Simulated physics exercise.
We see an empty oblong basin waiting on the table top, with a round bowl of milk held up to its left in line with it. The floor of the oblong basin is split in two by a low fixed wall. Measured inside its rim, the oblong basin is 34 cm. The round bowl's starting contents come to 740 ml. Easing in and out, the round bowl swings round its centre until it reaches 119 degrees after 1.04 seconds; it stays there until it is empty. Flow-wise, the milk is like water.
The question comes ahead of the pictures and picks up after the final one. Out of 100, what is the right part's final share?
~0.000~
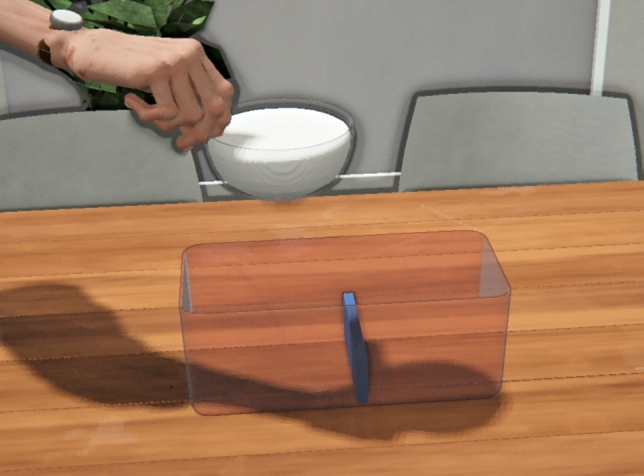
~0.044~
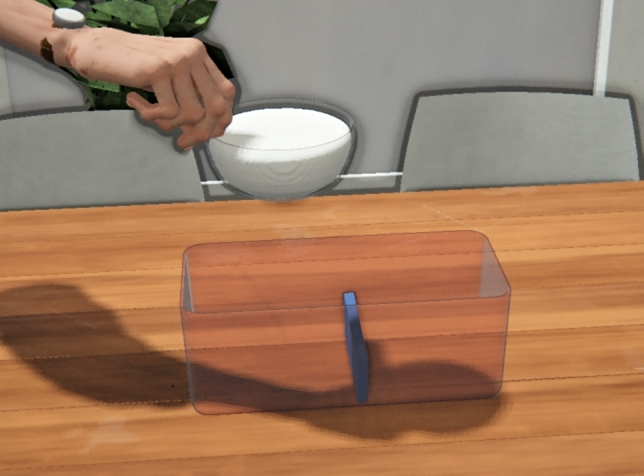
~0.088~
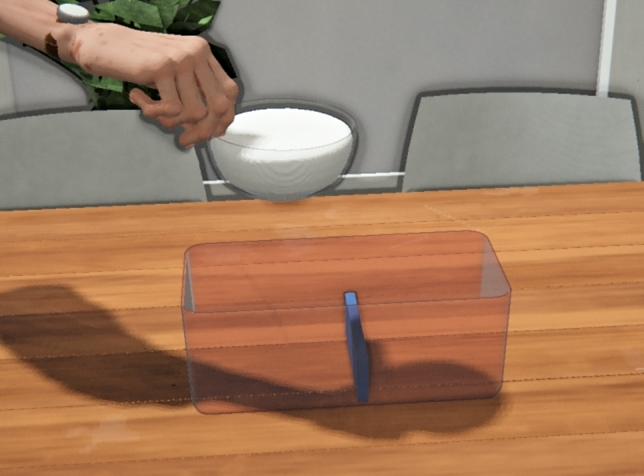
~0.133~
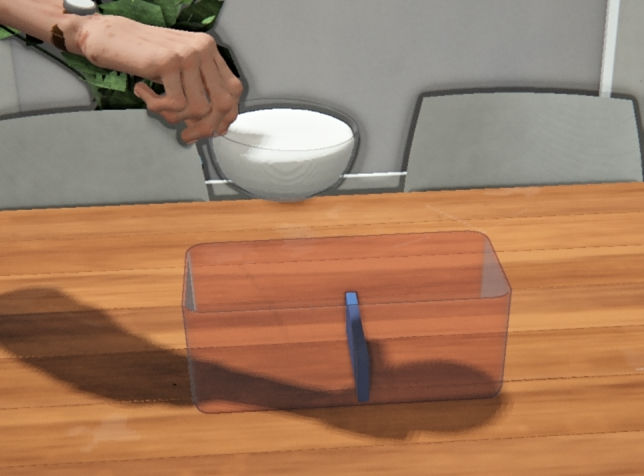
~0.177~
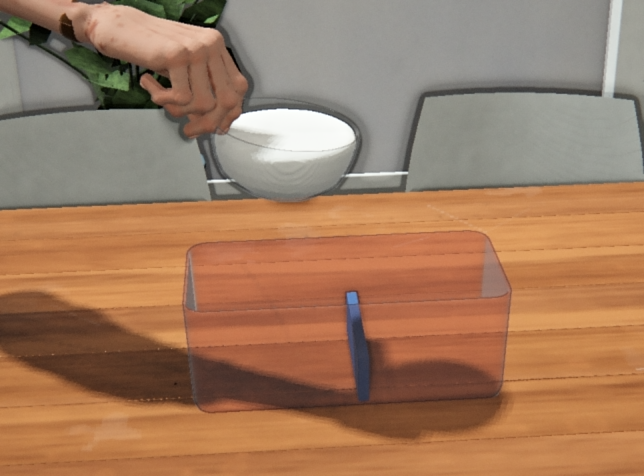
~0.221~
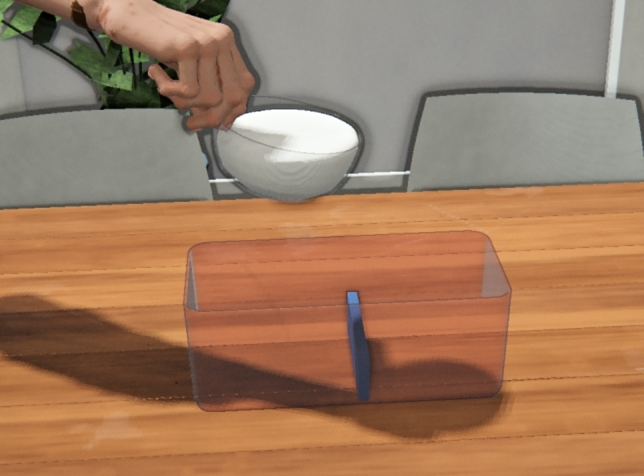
About 87 out of 100.
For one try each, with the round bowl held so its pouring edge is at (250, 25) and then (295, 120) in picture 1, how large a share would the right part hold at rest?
40 then 55 %.
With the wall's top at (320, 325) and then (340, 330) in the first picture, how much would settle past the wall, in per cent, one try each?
Respectively close to 100 and 95 %.
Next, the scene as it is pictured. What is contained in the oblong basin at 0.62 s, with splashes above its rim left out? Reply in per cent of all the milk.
I'd estimate some 30 percent of the liquid.
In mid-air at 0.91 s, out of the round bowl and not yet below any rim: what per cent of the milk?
Around 3 per cent of the liquid is in flight.
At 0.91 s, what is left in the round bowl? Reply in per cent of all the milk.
0 %.
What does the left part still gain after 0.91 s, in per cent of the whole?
It comes to near 3 per cent.
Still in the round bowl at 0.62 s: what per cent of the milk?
Remaining: Near 30 % of the total.
Then, 0.62 s in, the tilt is 77° and 30 per cent is still to pour, 0 is left of the wall and 30 right of it.
Then, 0.91 s in, the tilt is 114° and 0 per cent is still to pour, 10 is left of the wall and 87 right of it.
Then, 1.21 s in, the tilt is 119° and 0 per cent is still to pour, 13 is left of the wall and 87 right of it.
Then, 1.54 s in, the tilt is 119° and 0 per cent is still to pour, 13 is left of the wall and 87 right of it.
Finally, 13 per cent lies left of the wall, 87 right of it and 1 outside.
